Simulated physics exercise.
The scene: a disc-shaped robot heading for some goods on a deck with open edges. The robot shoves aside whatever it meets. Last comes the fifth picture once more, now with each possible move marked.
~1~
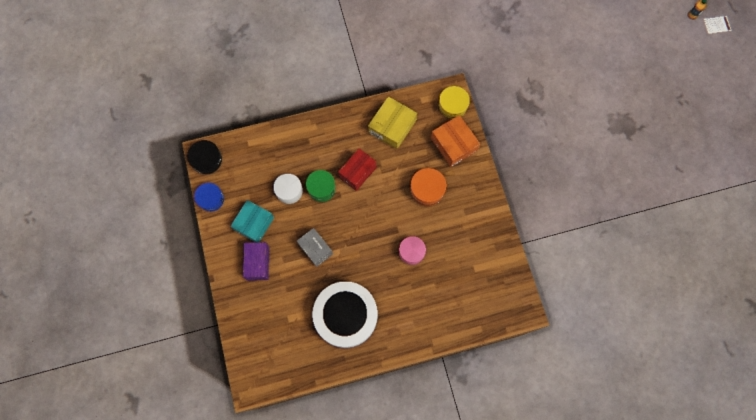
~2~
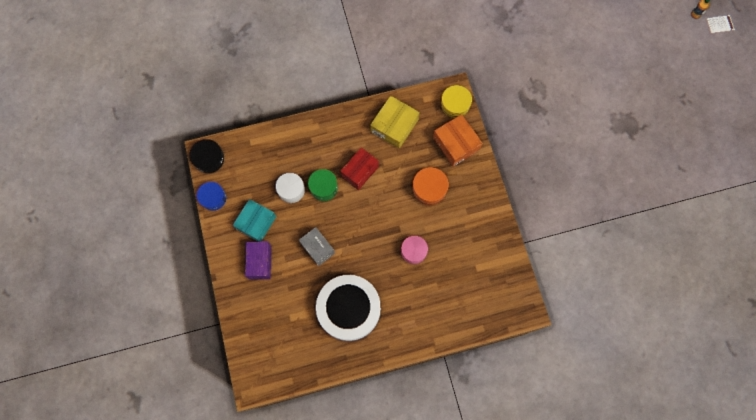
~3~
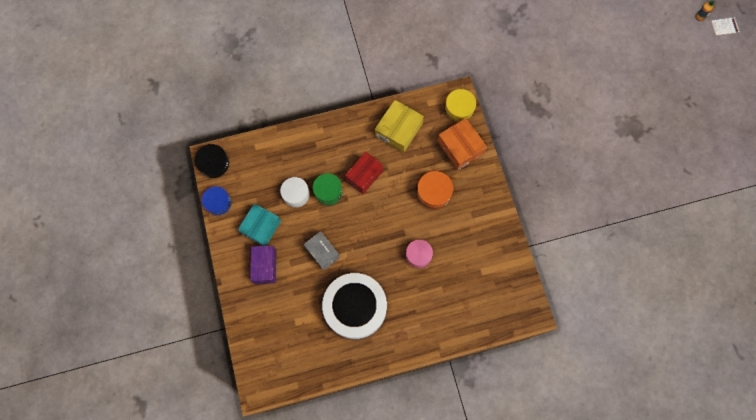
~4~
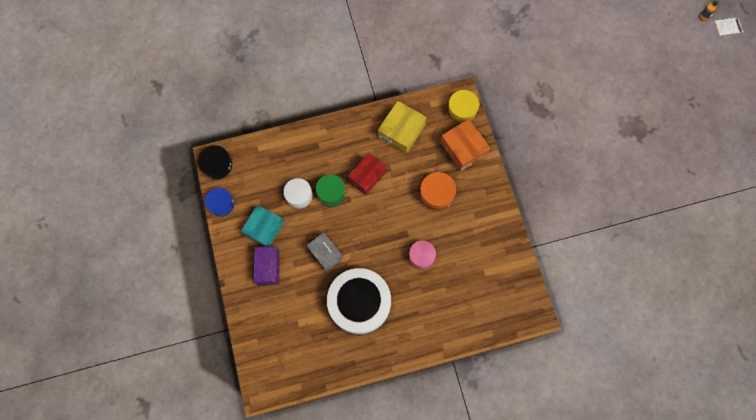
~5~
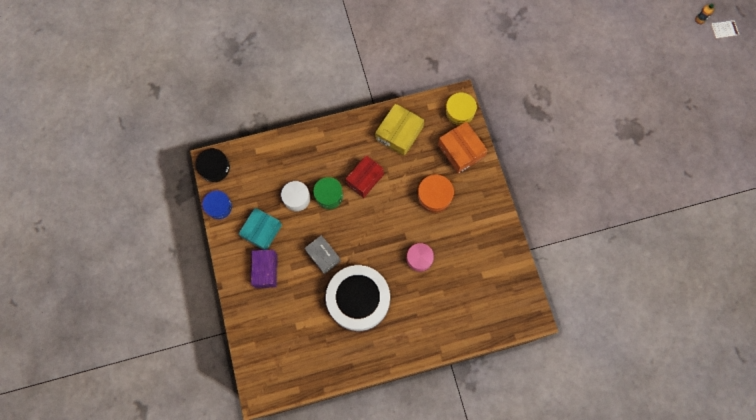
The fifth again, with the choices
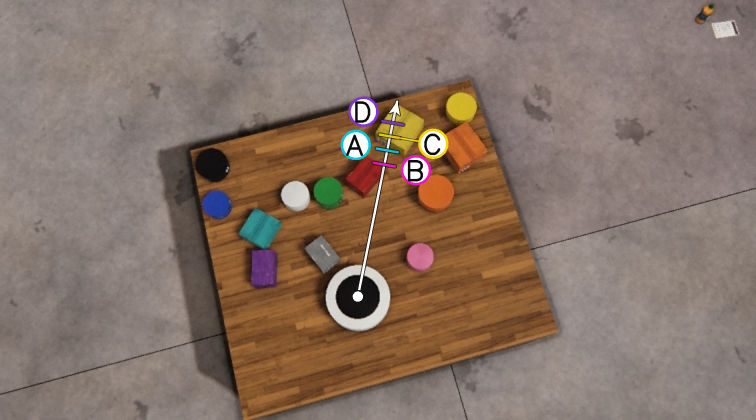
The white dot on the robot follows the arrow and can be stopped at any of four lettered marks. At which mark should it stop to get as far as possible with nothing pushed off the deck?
C is the last safe stop.
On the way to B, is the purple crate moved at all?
By then, no.
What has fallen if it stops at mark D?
The yellow parcel.
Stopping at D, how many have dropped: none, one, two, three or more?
By then, one.
On the marked copy, A at (387, 150); B at (385, 165); C at (390, 137); D at (393, 123); the arrow from (358, 297) to (397, 102); the white dot at (358, 297).
Taking C. A third of the way, robot (370, 239); grey box (322, 249); blue pail (218, 206).
Two thirds of the way, robot (382, 183); red box (359, 152); grey box (322, 249).
When it is over, robot (390, 141); yellow parcel (406, 99); red box (350, 136); nothing has fallen.
As for the rest, A is safe but short; B is safe but short; D drops the yellow parcel.
